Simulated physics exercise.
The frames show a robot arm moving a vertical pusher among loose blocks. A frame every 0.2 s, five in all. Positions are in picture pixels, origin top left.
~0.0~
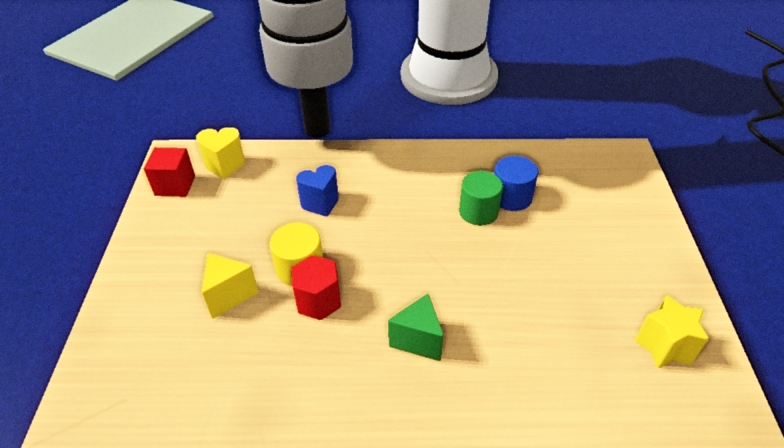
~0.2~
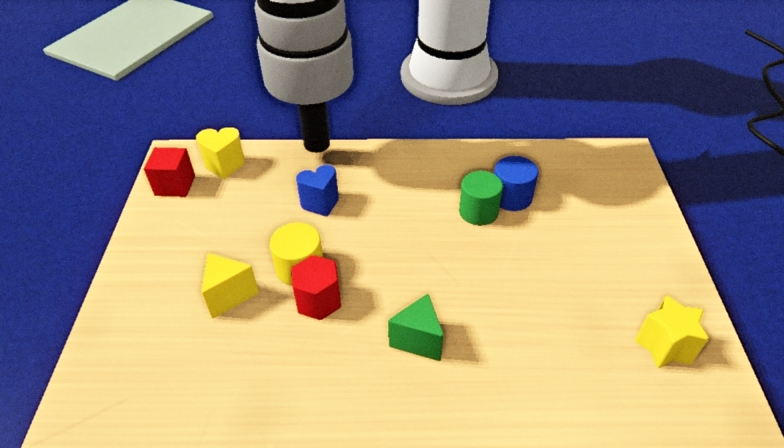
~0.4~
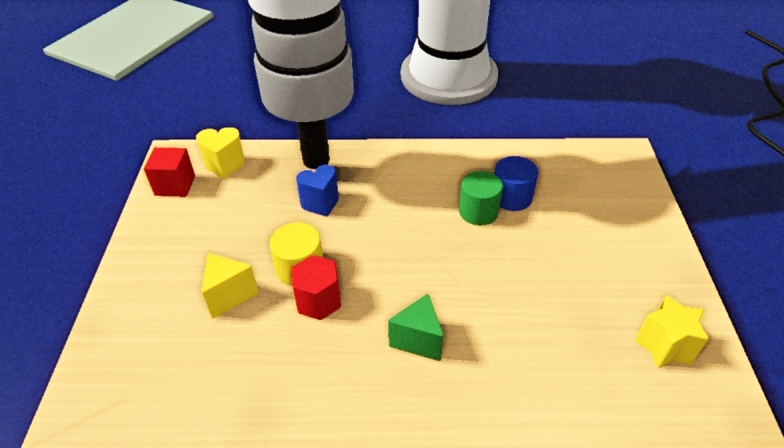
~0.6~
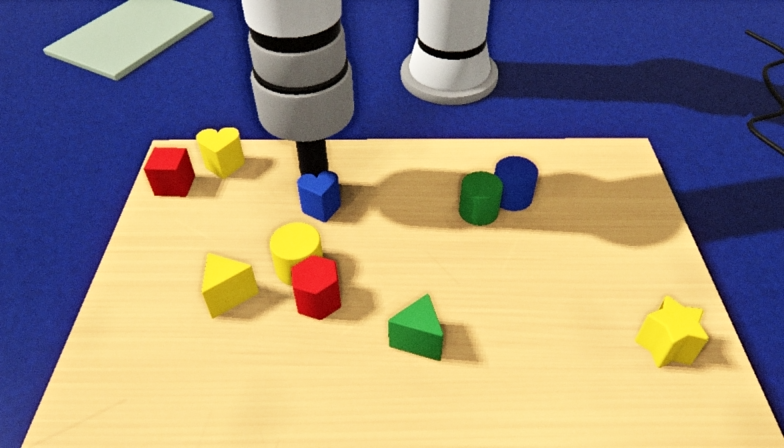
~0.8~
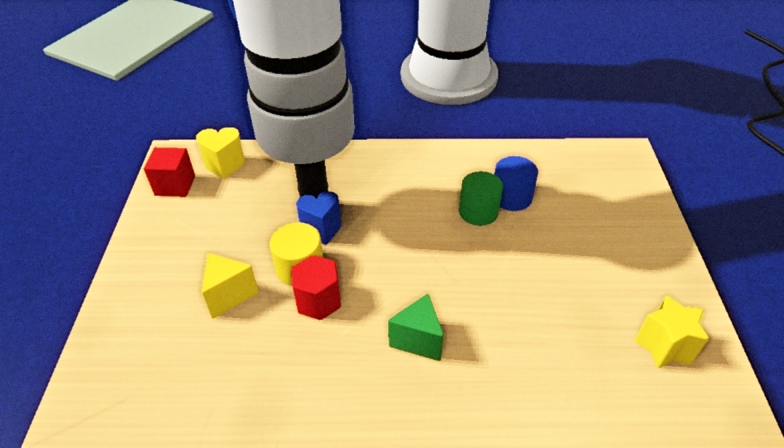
A grey and black robot arm with a thin black pusher reaches over a pale wooden board on a blue surface, seen from above at an angle. Red and yellow blocks sit at left and centre, green and blue cylinders upper right, a green triangle lower centre, a yellow star at right. The pusher moves toward the viewer and slides the blue heart toward the yellow disc, while the camera stays still.
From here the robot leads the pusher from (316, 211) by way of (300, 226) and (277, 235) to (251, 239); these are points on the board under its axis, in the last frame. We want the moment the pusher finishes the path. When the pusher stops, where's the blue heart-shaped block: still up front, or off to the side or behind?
The pusher has moved past the blue heart-shaped block by the time the path ends.
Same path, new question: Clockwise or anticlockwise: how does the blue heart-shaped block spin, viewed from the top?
From overhead, anticlockwise.
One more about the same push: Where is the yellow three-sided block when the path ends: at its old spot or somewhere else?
At the end of the path, the yellow three-sided block remains in its old spot.
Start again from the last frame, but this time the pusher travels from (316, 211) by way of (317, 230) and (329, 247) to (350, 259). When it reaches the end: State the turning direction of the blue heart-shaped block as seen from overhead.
Viewed from above: Clockwise.
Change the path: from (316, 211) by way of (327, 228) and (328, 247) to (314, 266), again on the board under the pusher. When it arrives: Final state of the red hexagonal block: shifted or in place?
In the end it has been moved.
On the path given first. Halfway along, pusher (286, 221); yellow disc (293, 245); red hexagonal block (315, 278); blue heart-shaped block (311, 214), turned 40° anticlockwise.
At the end, pusher (248, 228); yellow three-sided block not moved; yellow disc (293, 245); red hexagonal block (315, 278); blue heart-shaped block (311, 214), turned 40° anticlockwise.
